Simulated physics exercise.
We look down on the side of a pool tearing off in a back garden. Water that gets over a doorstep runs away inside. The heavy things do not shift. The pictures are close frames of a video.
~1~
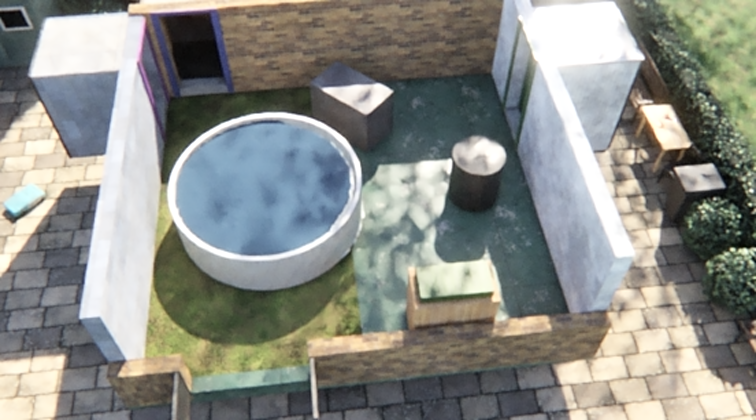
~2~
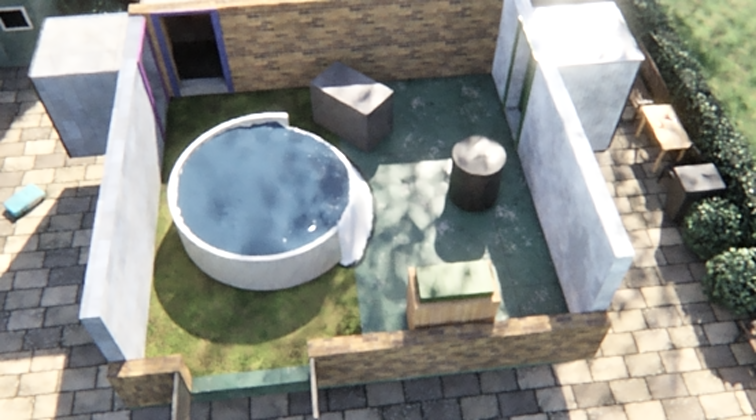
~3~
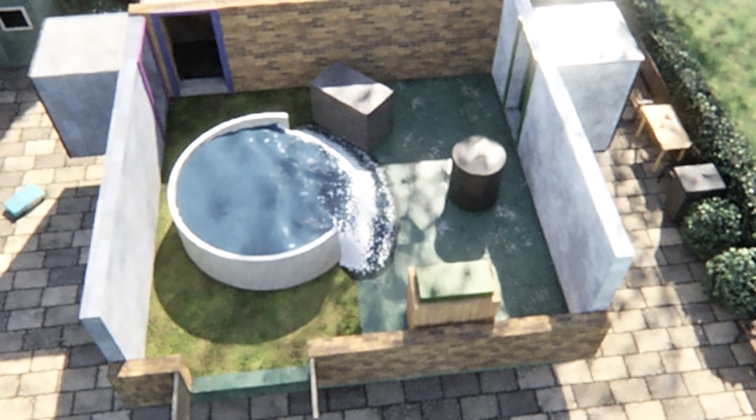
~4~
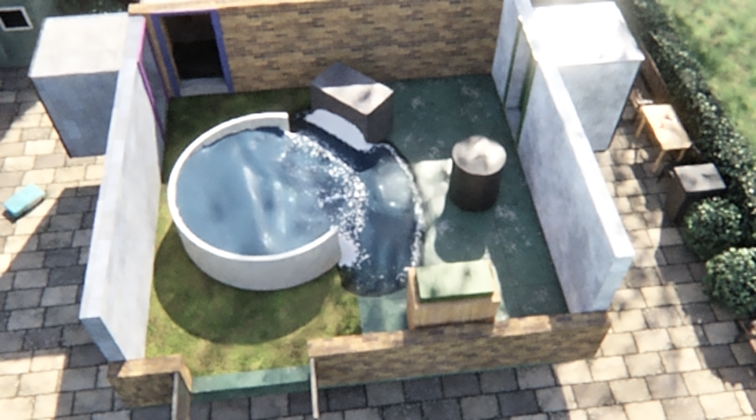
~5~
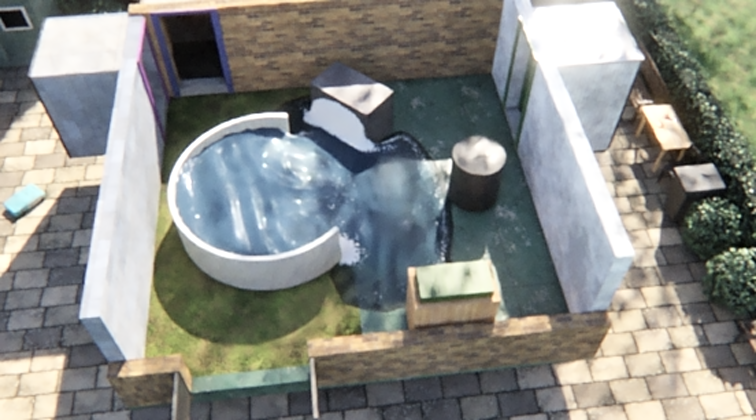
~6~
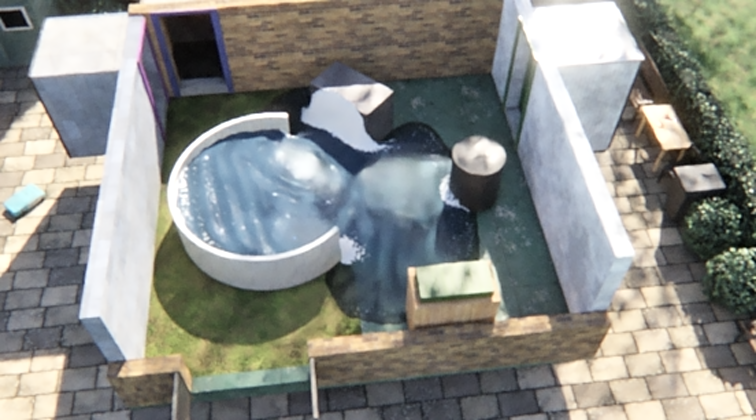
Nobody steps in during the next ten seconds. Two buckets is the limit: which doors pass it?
One by one: The green door floods; the blue door holds within the limit; the purple door holds within the limit.
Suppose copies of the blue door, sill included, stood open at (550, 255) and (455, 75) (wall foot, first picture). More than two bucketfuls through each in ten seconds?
As listed: Takes more, is over.
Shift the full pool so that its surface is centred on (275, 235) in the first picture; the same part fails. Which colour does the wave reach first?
First comes the green-painted one.
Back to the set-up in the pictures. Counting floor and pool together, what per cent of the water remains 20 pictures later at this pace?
Near 94 in a hundred.
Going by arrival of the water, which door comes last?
The purple one.
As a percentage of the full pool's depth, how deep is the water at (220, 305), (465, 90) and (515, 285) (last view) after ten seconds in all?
In that order: 16, 18 and 14 per cent.
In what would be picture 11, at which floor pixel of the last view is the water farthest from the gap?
Near (572, 325).
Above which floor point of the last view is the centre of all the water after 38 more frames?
I would point to (370, 187).
A moment on, water covers 60 % of the floor; the green door wet at the sill, nothing in, the blue door not reached, the purple door not reached.
Next, water covers 70 % of the floor; the green door far over two buckets in, the blue door wet at the sill, nothing in, the purple door not reached.
Then, water covers 80 % of the floor; the green door far over two buckets in, the blue door wet at the sill, nothing in, the purple door wet at the sill, nothing in.
Later, water covers 95 % of the floor; the green door far over two buckets in, the blue door wet at the sill, nothing in, the purple door wet at the sill, nothing in.
In the end, water covers 100 % of the floor; the green door far over two buckets in, the blue door under two buckets in, the purple door wet at the sill, nothing in.
